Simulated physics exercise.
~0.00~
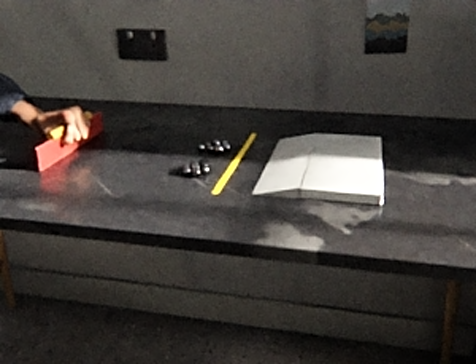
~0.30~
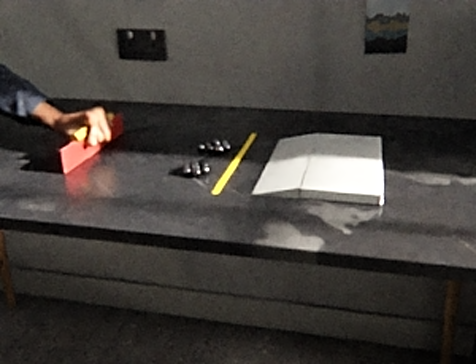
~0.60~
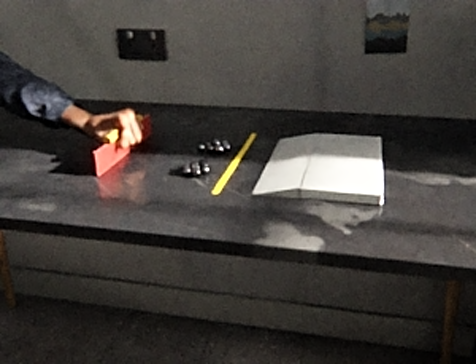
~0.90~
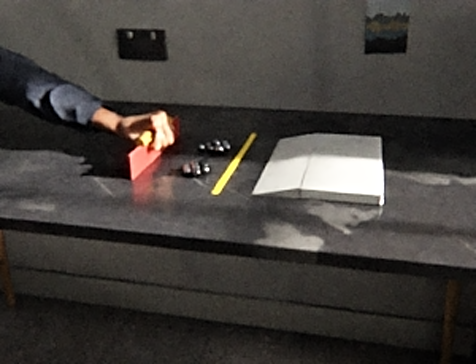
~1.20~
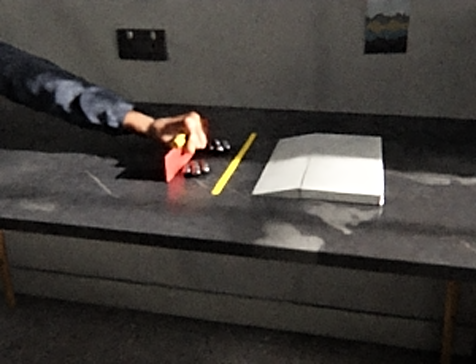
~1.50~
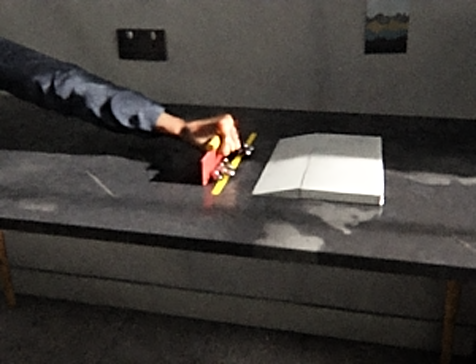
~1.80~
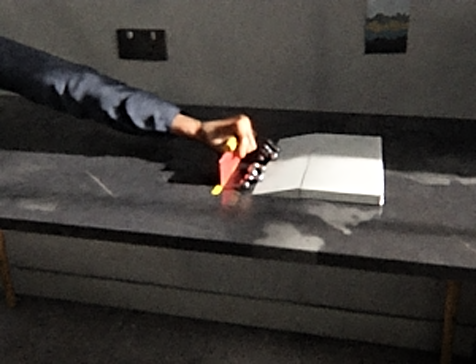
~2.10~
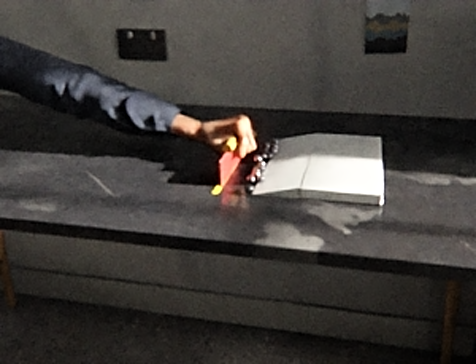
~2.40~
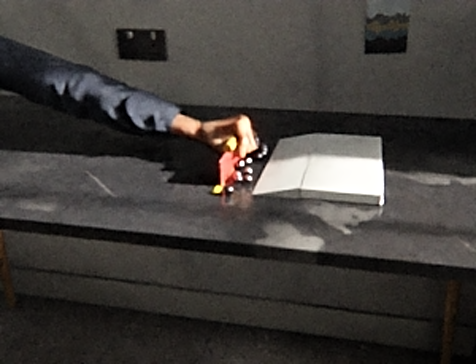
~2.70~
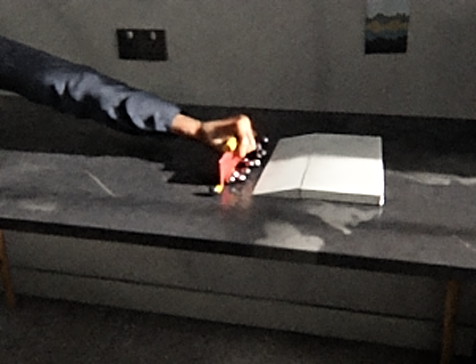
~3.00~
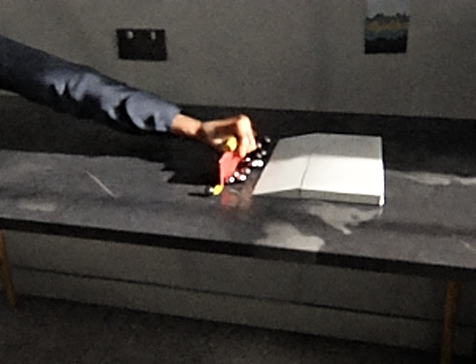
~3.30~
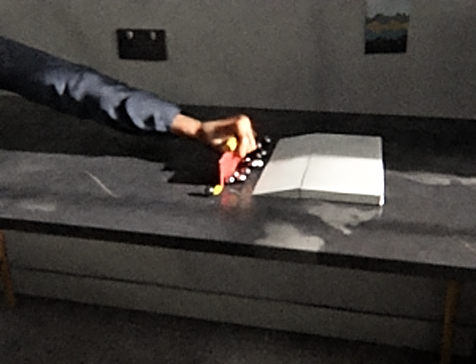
To begin with, a hand at the left holds a red scraper upright on a dark table, with two small heaps of dark, shiny things, a strip of yellow tape and a pale ramp and slab to its right. The arm slides the scraper rightward while both heaps lie still. The scraper then reaches them and pushes them across the tape. It stops at the tape, and the small things run on to the ramp's lower edge. They then roll back to the left a little. Both heaps settle between scraper and ramp, none reaching the top, with the hand still holding the scraper.
